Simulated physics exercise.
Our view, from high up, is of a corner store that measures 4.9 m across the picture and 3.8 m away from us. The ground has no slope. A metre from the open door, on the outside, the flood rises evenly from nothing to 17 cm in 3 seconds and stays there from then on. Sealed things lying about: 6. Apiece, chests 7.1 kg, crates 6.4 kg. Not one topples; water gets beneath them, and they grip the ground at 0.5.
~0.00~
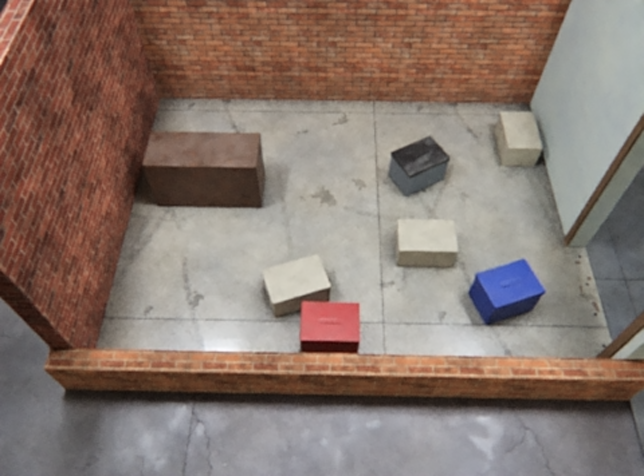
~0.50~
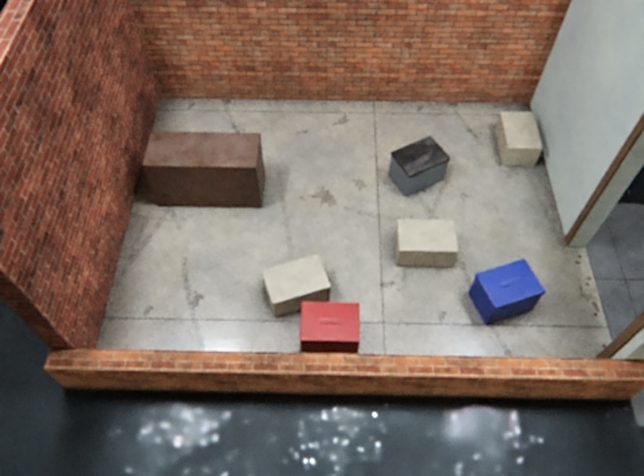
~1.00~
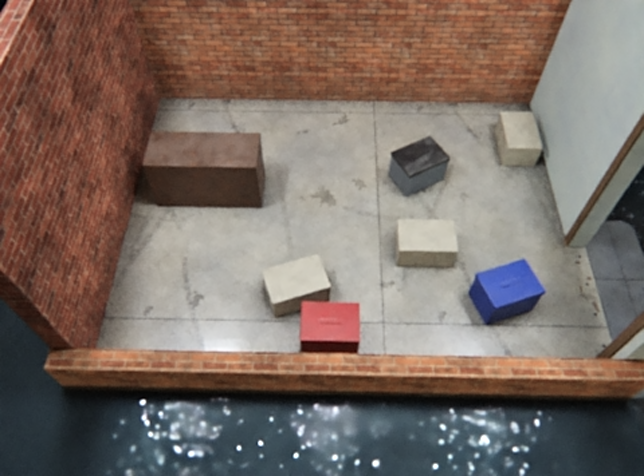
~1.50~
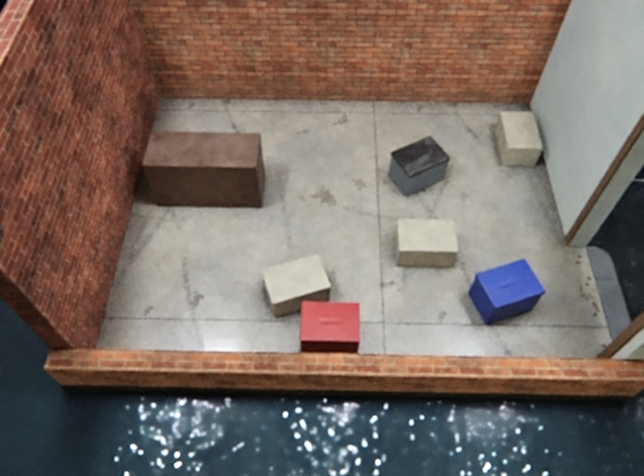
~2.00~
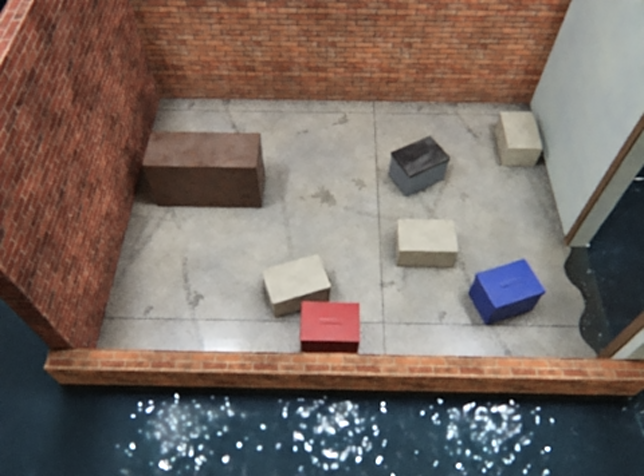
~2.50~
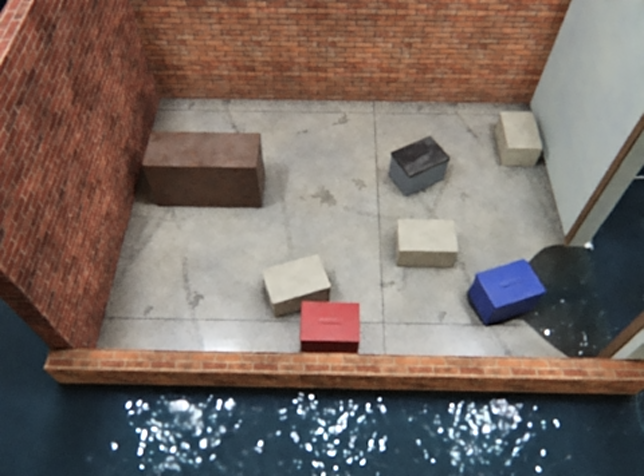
At the start, a brick-walled room seen from high up holds seven boxes, including a red one and a blue one, on a dry gray floor. Dark, glinting water covers the ground outside, then creeps through the doorway at right and spreads to the blue box, while the boxes stay still.
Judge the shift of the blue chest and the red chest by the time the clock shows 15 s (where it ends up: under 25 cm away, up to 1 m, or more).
Blue chest: A long trip. Red chest: A long trip.
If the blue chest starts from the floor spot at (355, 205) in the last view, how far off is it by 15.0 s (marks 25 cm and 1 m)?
What happens is it gets pushed a long way.
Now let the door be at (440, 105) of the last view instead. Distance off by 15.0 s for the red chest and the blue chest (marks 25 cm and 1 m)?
In that case the red chest would have gone a great distance and the blue chest would have gone a great distance.
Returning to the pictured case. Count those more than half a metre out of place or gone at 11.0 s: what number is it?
That would be 4.
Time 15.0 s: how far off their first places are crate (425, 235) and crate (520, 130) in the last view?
250 cm, 100 cm.
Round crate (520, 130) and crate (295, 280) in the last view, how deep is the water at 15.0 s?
I'd estimate 5 cm for the first and 12 cm for the second.
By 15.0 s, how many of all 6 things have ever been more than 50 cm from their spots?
I count 6 of them.
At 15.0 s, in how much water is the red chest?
Roughly 13 cm at that moment.
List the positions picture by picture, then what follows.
The blue chest at (511, 283), on the bottom; the red chest at (330, 321) rests on the ground; water covers 0.0 m2; 0 of 6 have shifted, in the first picture.
The blue chest at (511, 283), on the bottom; the red chest at (330, 321) rests on the ground; water covers 0.0 m2; 0 of 6 have shifted, in the second picture.
The blue chest at (511, 283), on the bottom; the red chest at (330, 321) rests on the ground; 0.0 m2 under water; 0 of 6 have shifted, in the third picture.
The blue chest at (511, 283), on the bottom; the red chest at (330, 321), on the bottom; water covers 0.0 m2; 0 of 6 have shifted, in the fourth picture.
The blue chest at (511, 283) rests on the ground; the red chest at (330, 321), on the bottom; water covers 0.0 m2; 0 of 6 have shifted, in the fifth picture.
The blue chest at (511, 283) rests on the ground; the red chest at (330, 321), on the bottom; water covers 0.6 m2; 0 of 6 have shifted, in the sixth picture.
After 3.5 s the blue chest is near (464, 283), 0.5 m from its start, aground; the red chest is near (330, 321), 0.0 m from its start, aground; 0 afloat.
After 6.8 s the blue chest is near (196, 208), 3.3 m from its start, afloat; the red chest is near (123, 283), 2.0 m from its start, afloat; 3 afloat.
After 11.0 s the blue chest is near (230, 204), 2.9 m from its start, afloat; the red chest is near (156, 250), 1.9 m from its start, afloat; 4 afloat.
After 15.0 s the blue chest is near (345, 132), 2.5 m from its start, afloat; the red chest is near (187, 218), 1.9 m from its start, afloat; 6 afloat.
